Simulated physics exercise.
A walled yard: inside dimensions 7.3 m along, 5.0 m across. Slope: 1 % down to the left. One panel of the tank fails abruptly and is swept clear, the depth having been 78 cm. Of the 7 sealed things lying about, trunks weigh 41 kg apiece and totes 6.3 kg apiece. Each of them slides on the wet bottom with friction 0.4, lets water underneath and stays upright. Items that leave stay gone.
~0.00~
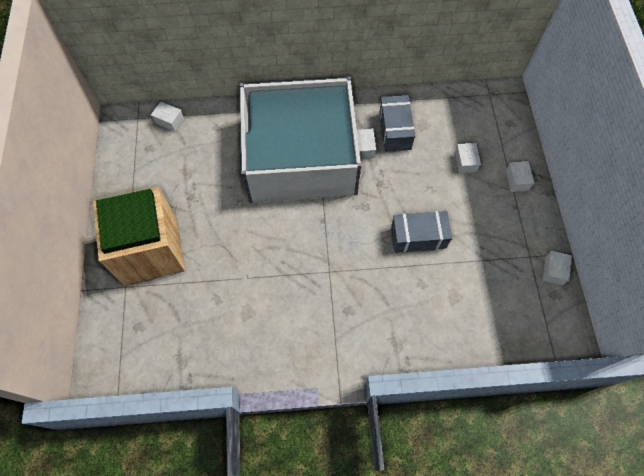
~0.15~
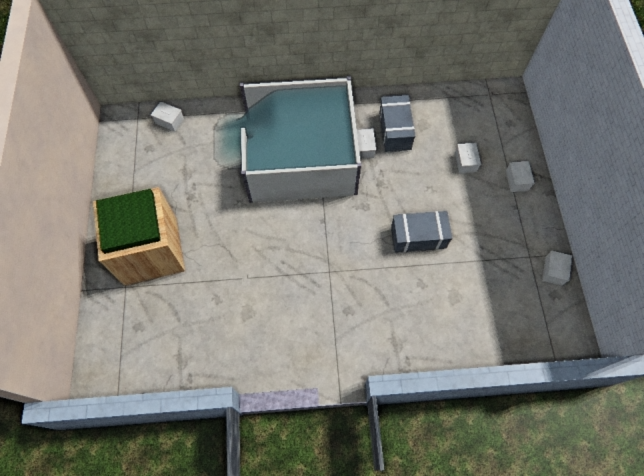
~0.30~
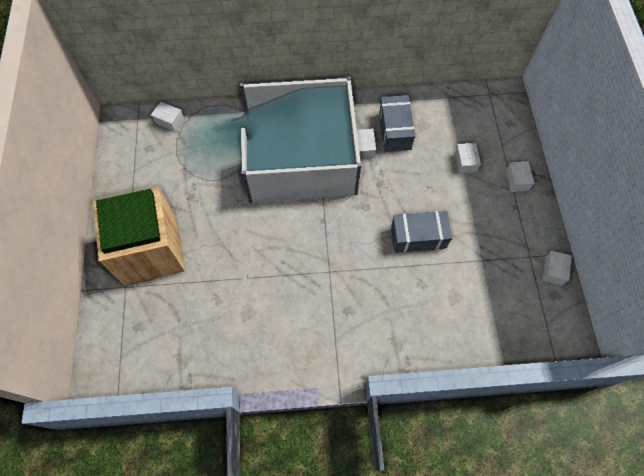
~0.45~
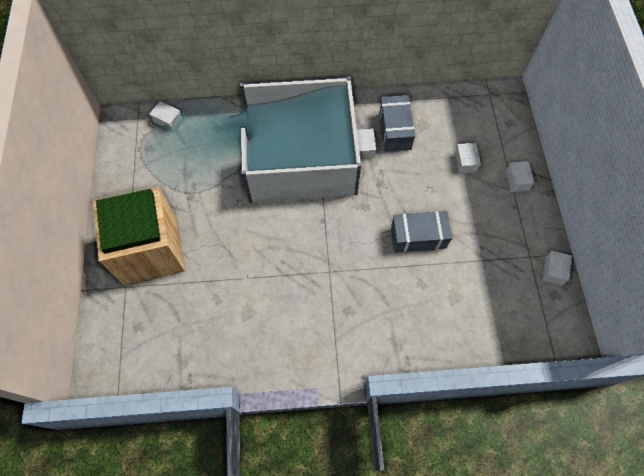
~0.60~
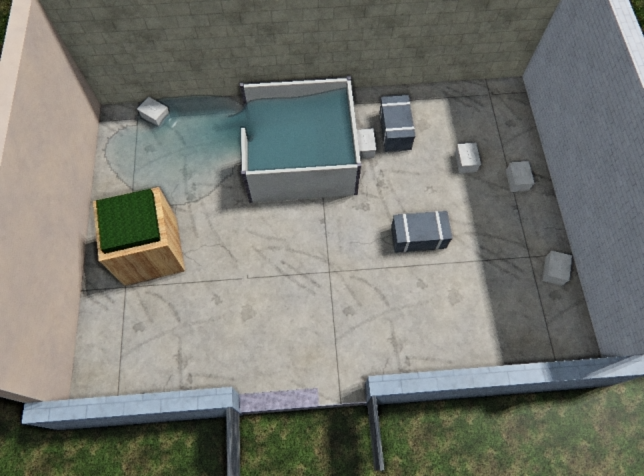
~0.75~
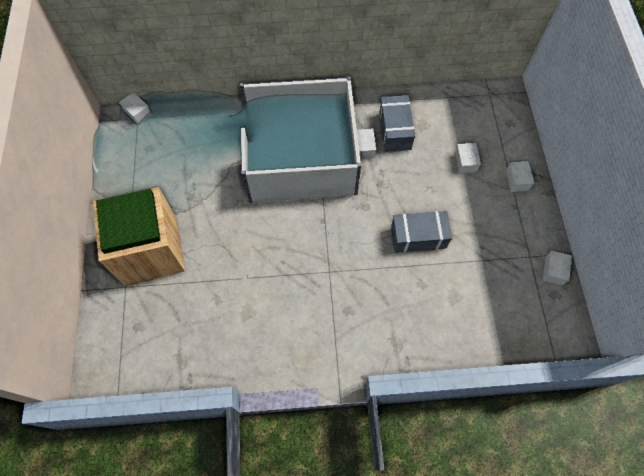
Walled concrete yard seen from above, water spreading from a tank's open left side and nudging a small white block leftward.
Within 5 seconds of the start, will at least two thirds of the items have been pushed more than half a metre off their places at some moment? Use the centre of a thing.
I reckon it won't get to one third.
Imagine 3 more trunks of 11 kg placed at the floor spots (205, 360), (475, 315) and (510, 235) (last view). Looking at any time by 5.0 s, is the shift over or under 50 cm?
Note, in sequence: Over threshold; under threshold; under threshold.
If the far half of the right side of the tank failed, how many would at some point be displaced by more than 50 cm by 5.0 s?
The answer then is 5.
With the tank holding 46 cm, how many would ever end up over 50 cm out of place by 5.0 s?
Then 1 of them.
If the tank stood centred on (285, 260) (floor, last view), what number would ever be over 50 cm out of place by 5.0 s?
The count would be 2.
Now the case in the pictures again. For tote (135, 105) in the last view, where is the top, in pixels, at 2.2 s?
Around (112, 171).
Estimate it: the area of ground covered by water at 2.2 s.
About 10.0 m2 is covered.
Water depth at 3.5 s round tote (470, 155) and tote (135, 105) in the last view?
First about 0 cm, second about 17 cm.
After 1.1 s 1 of 7 are over 50 cm from their spots; 1 afloat.
After 2.2 s 1 of 7 are over 50 cm from their spots; 1 afloat.
After 3.5 s 1 of 7 are over 50 cm from their spots; 1 afloat.
After 5.0 s 1 of 7 are over 50 cm from their spots, and 1 have been at some point; 1 afloat.
